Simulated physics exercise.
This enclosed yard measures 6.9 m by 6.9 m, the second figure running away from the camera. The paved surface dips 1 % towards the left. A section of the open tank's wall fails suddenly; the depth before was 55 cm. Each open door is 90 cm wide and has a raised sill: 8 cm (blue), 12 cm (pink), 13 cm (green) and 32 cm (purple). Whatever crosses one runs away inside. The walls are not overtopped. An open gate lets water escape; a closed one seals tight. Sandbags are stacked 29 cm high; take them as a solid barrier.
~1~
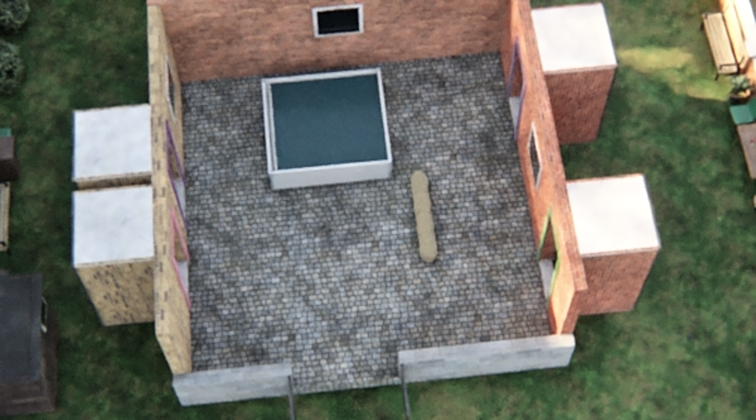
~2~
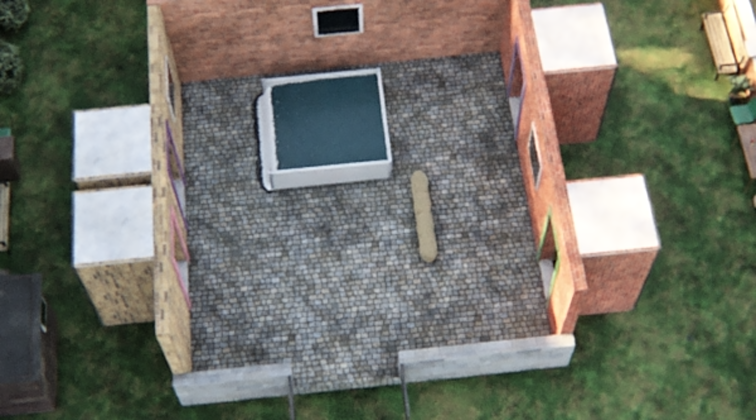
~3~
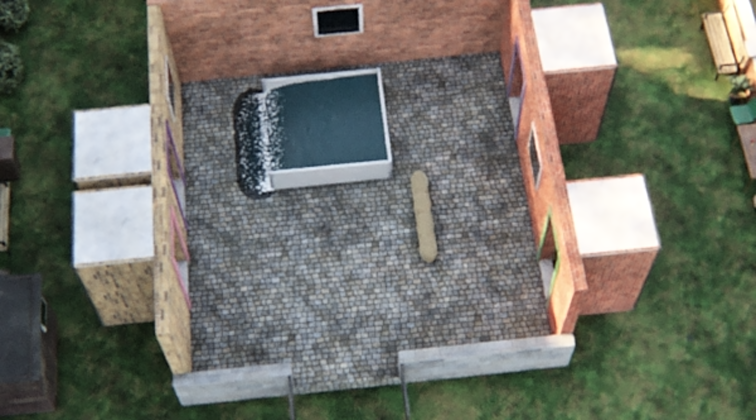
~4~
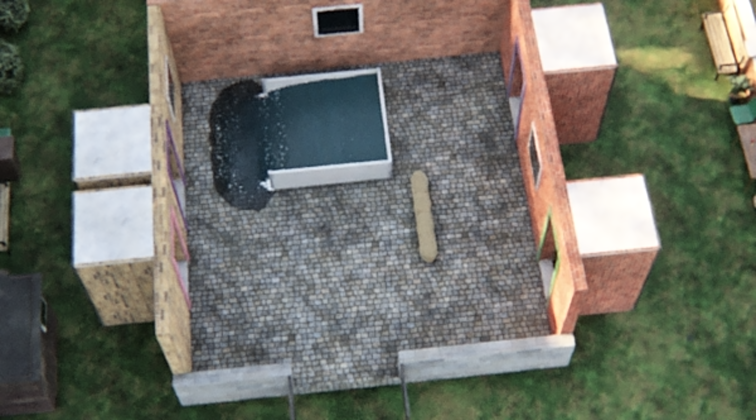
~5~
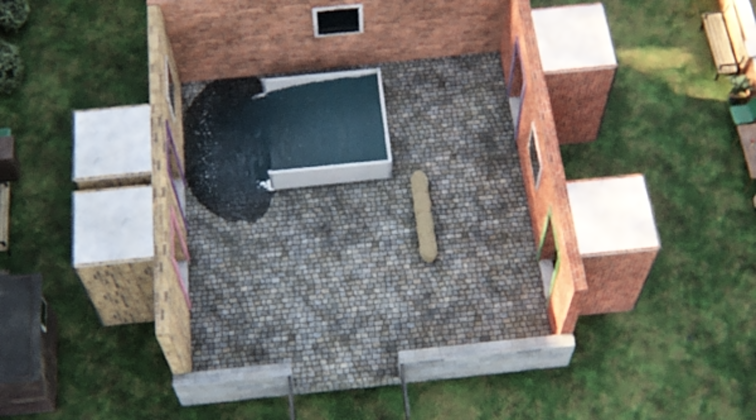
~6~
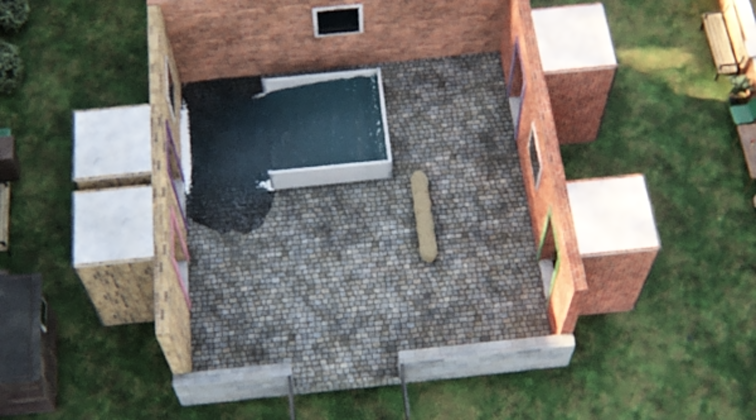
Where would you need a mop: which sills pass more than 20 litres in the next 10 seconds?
Door by door: At the blue door it does not reach the limit; at the pink door it keeps below the limit; at the green door it stays under the limit; at the purple door it stays under the limit.
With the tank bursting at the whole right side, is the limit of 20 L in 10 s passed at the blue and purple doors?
Against that limit: Blue past it, purple not over.
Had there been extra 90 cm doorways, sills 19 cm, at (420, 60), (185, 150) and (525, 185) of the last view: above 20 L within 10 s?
In turn: Below, above, under.
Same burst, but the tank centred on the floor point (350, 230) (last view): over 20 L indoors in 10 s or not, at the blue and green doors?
Then: Blue below, green under.
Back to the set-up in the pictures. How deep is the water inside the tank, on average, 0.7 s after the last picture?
About 32 cm.
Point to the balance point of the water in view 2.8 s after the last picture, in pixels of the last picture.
Around (255, 171).
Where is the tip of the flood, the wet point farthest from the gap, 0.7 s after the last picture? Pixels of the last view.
Around (189, 274).
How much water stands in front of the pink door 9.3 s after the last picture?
Some 9.0 cm.
Then, 0.7 s after the last picture water covers 15 % of the floor and is deepest (44 cm) near (181, 84); blue door not reached, pink door not reached, green door not reached, purple door 28 cm at the sill, 0 L in.
Then, 1.5 s after the last picture water covers 20 % of the floor and is deepest (44 cm) near (181, 84); blue door not reached, pink door 11 cm at the sill, 0 L in, green door not reached, purple door 29 cm at the sill, 0 L in.
Then, 2.8 s after the last picture water covers 40 % of the floor and is deepest (29 cm) near (182, 91); blue door not reached, pink door 11 cm at the sill, 0 L in, green door not reached, purple door 20 cm at the sill, 1 L in.
Then, 5.3 s after the last picture water covers 65 % of the floor and is deepest (18 cm) near (193, 387); blue door 8 cm at the sill, 1 L in, pink door 8 cm at the sill, 0 L in, green door not reached, purple door 11 cm at the sill, 1 L in.
Then, 9.3 s after the last picture water covers 95 % of the floor and is deepest (12 cm) near (184, 164); blue door 3 cm at the sill, 2 L in, pink door 9 cm at the sill, 0 L in, green door 6 cm at the sill, 0 L in, purple door 9 cm at the sill, 1 L in.
